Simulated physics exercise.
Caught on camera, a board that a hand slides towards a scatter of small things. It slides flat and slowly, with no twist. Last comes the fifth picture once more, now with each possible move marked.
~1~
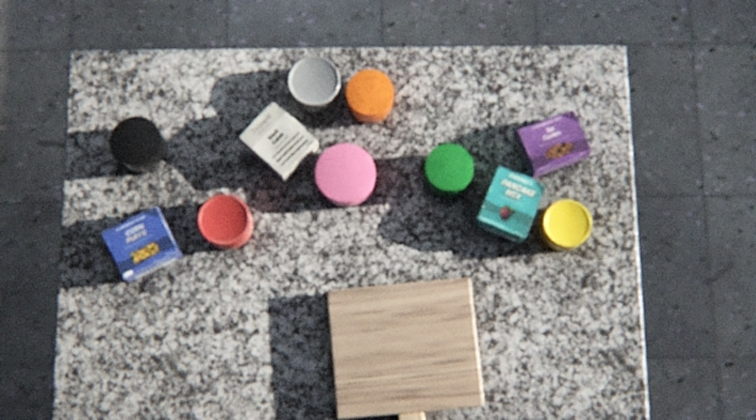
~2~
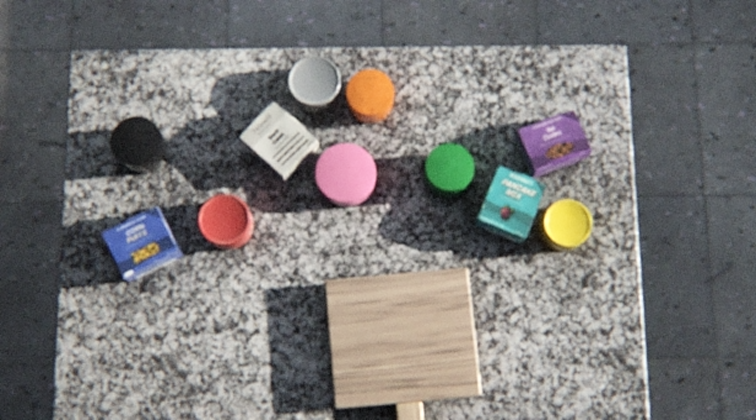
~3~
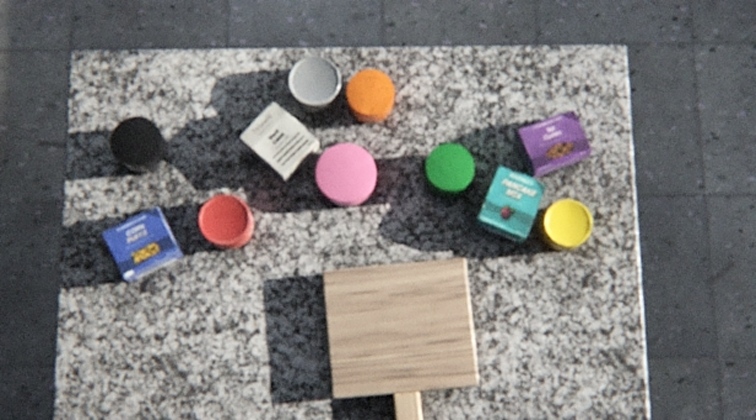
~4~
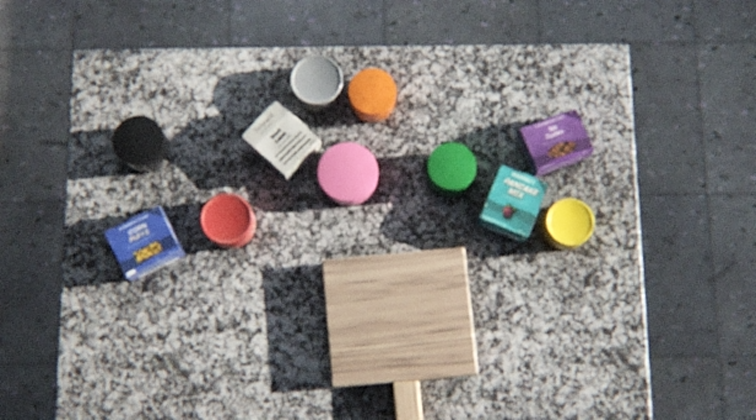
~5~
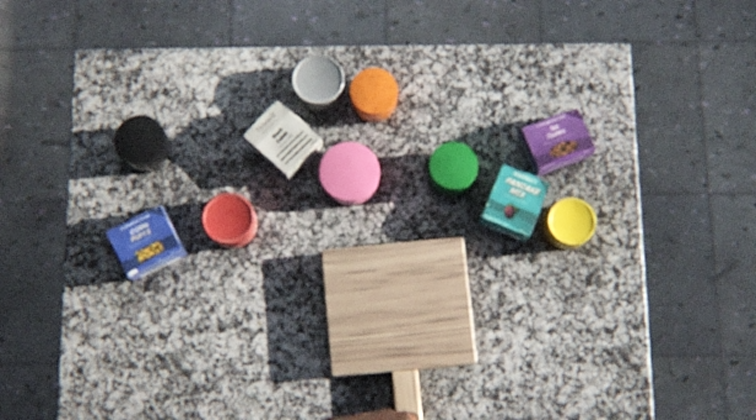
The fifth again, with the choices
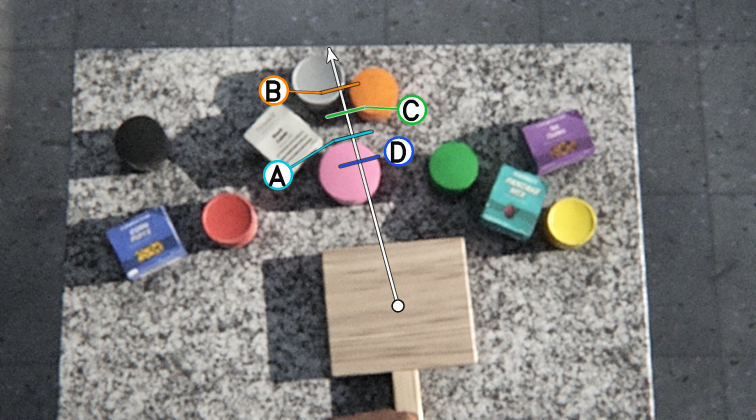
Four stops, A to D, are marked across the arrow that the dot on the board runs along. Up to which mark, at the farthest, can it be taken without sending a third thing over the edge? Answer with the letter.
Mark A.
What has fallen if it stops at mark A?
The grey tub goes over.
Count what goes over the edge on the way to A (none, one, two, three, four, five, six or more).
One.
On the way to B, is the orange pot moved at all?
Yes.
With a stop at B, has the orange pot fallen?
By then, yes.
On the copy, A at (352, 136); B at (339, 89); C at (346, 112); D at (360, 162); the arrow from (398, 306) to (330, 49); the white dot at (398, 306).
On A. First, board (381, 244); green pot (453, 154); pink pot (348, 156).
Then, board (365, 184); grey tub (309, 61); orange pot (390, 63).
Finally, board (353, 140); grey tub over the edge; orange pot (404, 44); one fallen.
By contrast, B drops three; C drops three; D is within the limit but short.
